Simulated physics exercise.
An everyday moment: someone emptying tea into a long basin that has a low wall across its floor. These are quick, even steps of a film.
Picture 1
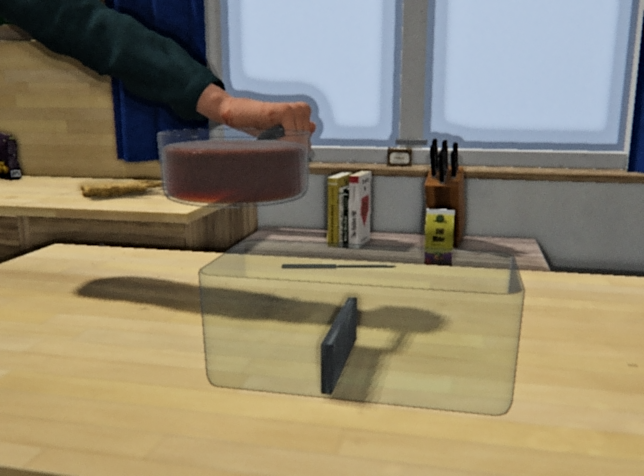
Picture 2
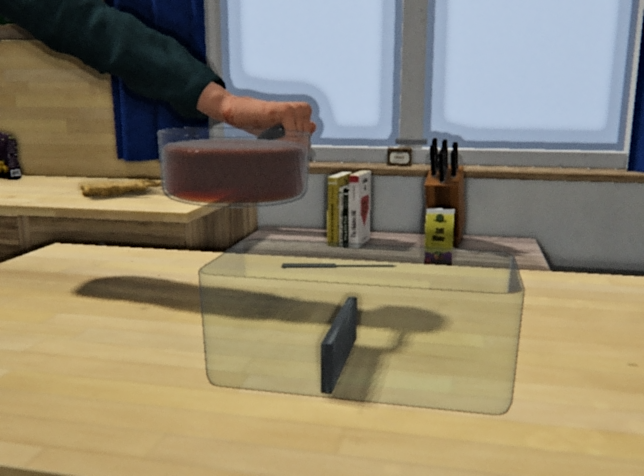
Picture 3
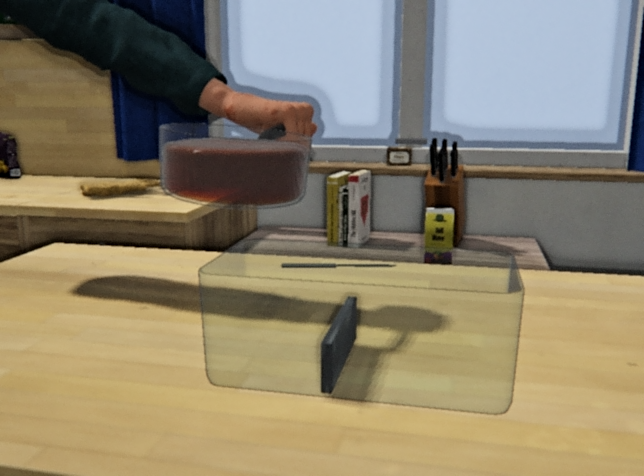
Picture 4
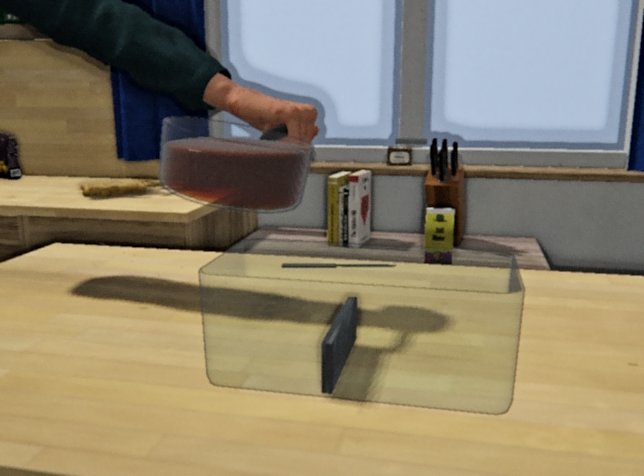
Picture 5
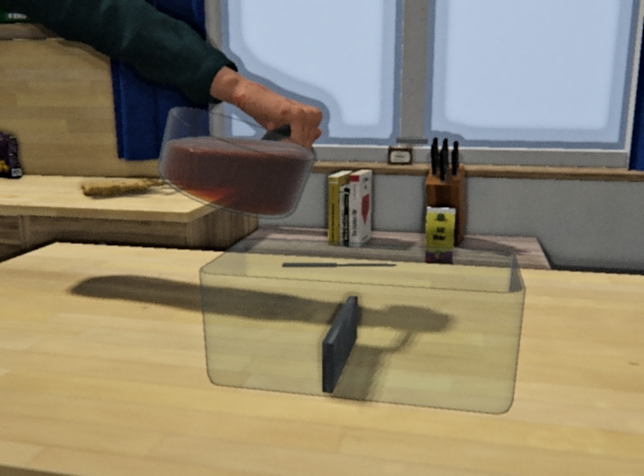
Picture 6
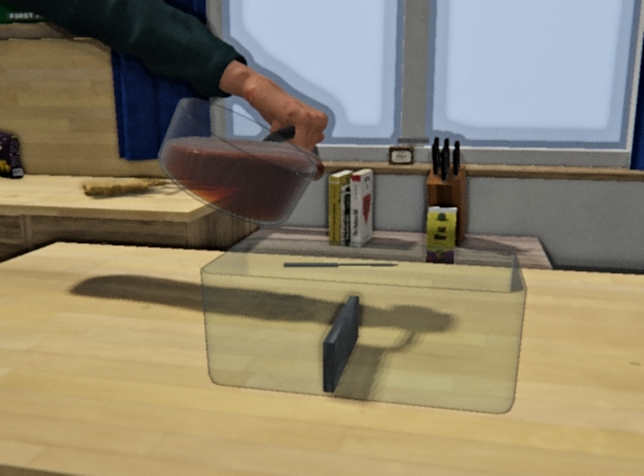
In a kitchen, a hand in a dark green sleeve holds a clear container of reddish tea above a long transparent basin with a low dark wall inside, then gradually tilts the container down to the right.
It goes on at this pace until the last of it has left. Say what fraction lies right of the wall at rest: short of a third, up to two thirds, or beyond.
The share right of the wall is between a third and two thirds.
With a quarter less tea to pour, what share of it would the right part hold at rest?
Some 45 per cent.
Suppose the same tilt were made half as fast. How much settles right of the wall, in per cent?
Some 70 per cent.
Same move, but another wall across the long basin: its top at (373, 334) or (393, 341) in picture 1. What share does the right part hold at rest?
Near 25 % and 20 %.
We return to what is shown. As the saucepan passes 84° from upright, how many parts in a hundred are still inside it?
Some 25 per cent.
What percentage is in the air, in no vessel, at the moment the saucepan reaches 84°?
About 30 per cent.
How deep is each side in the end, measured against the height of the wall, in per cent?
Near 40 on the left, 40 on the right.
A moment on, the saucepan is tipped on its side and 27 per cent is still to pour, 7 is left of the wall and 36 right of it.
Next, the saucepan is tipped on its side and 7 per cent is still to pour, 30 is left of the wall and 59 right of it.
Then the saucepan is tipped on its side and 1 per cent is still to pour, 38 is left of the wall and 59 right of it.
Later the saucepan is tipped on its side and 0 per cent is still to pour, 40 is left of the wall and 59 right of it.
In the end 40 per cent lies left of the wall, 59 right of it and 1 outside.
